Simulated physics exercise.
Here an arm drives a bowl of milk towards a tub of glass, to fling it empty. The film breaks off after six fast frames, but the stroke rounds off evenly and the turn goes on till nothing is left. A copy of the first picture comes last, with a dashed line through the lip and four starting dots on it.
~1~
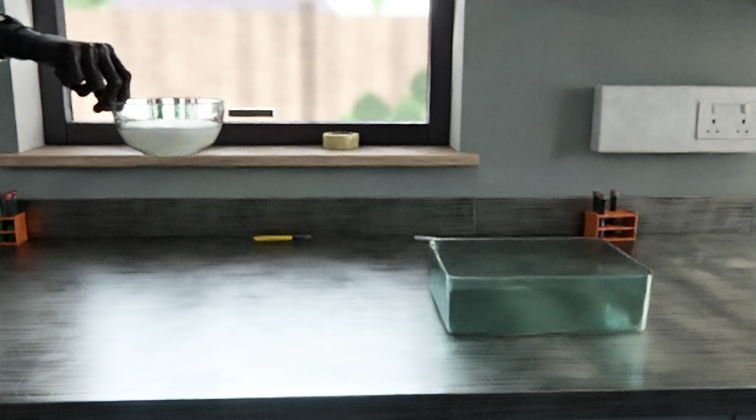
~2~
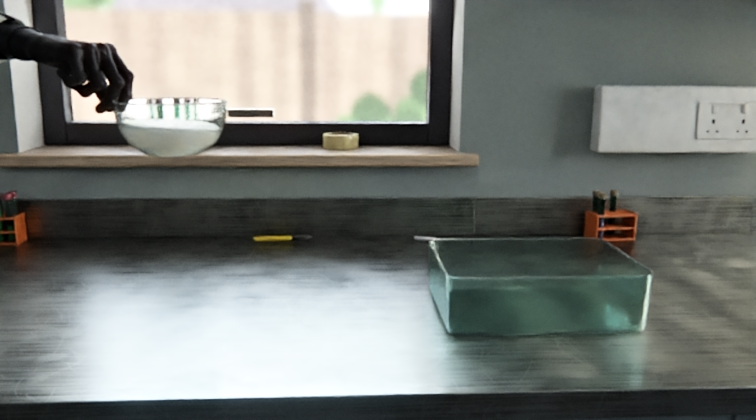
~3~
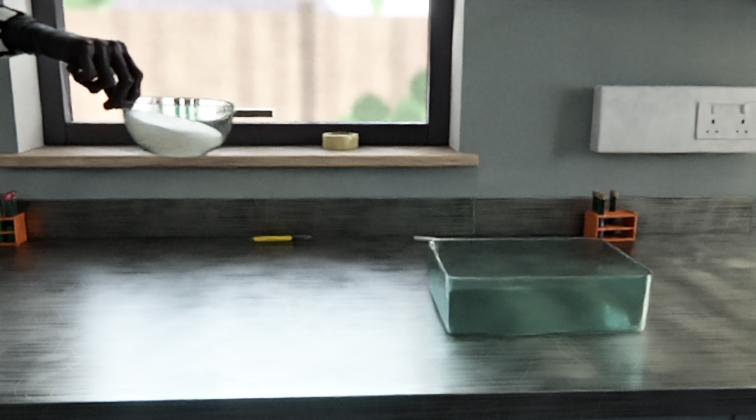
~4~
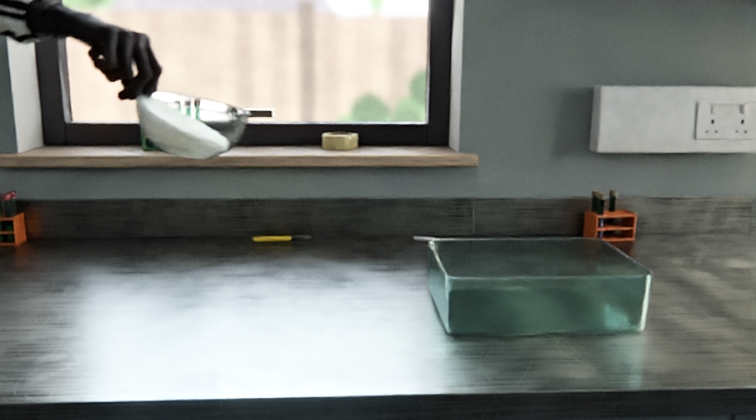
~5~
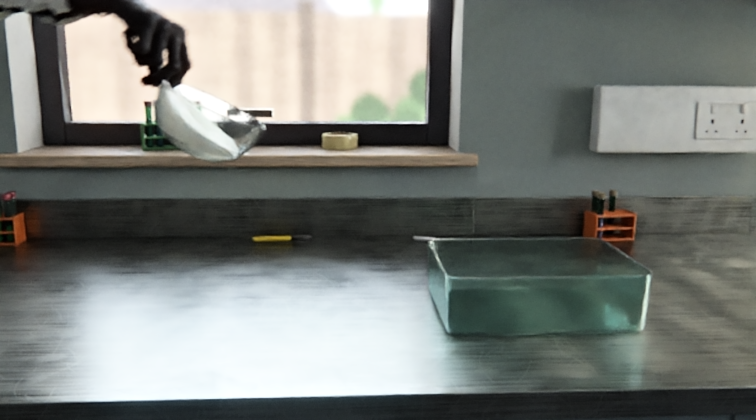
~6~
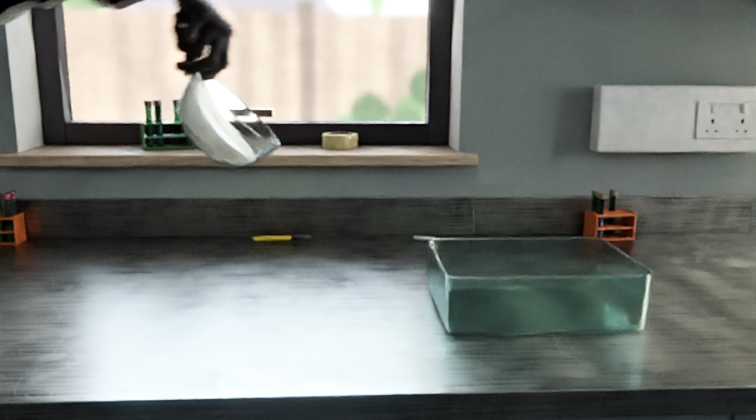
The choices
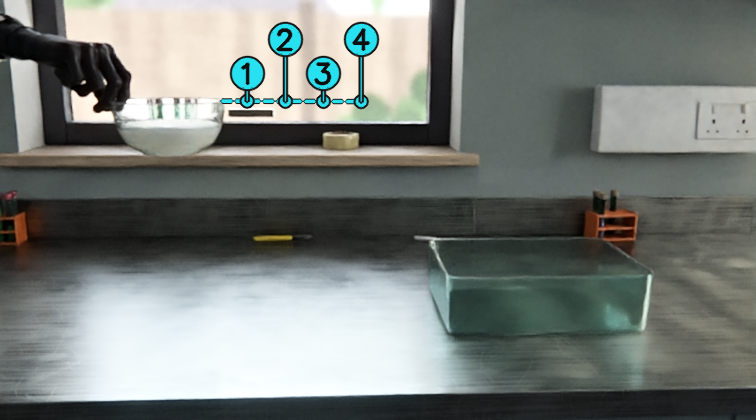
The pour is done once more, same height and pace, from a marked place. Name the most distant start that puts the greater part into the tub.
2.
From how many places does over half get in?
Three of the four.
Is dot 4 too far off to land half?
No, not at all.
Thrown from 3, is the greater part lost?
No.
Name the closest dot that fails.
Here it is dot 1.
On the marked copy, 1 at (247, 101); 2 at (285, 101); 3 at (323, 101); 4 at (361, 101).
Choosing 1, about 17 % lands in the tub, 77 % falls short and 6 % goes beside or beyond.
Choosing 2, about 72 % lands in the tub, 10 % falls short and 18 % goes beside or beyond.
Choosing 3, about 71 % lands in the tub, 8 % falls short and 21 % goes beside or beyond.
Choosing 4, about 70 % lands in the tub, 7 % falls short and 23 % goes beside or beyond.
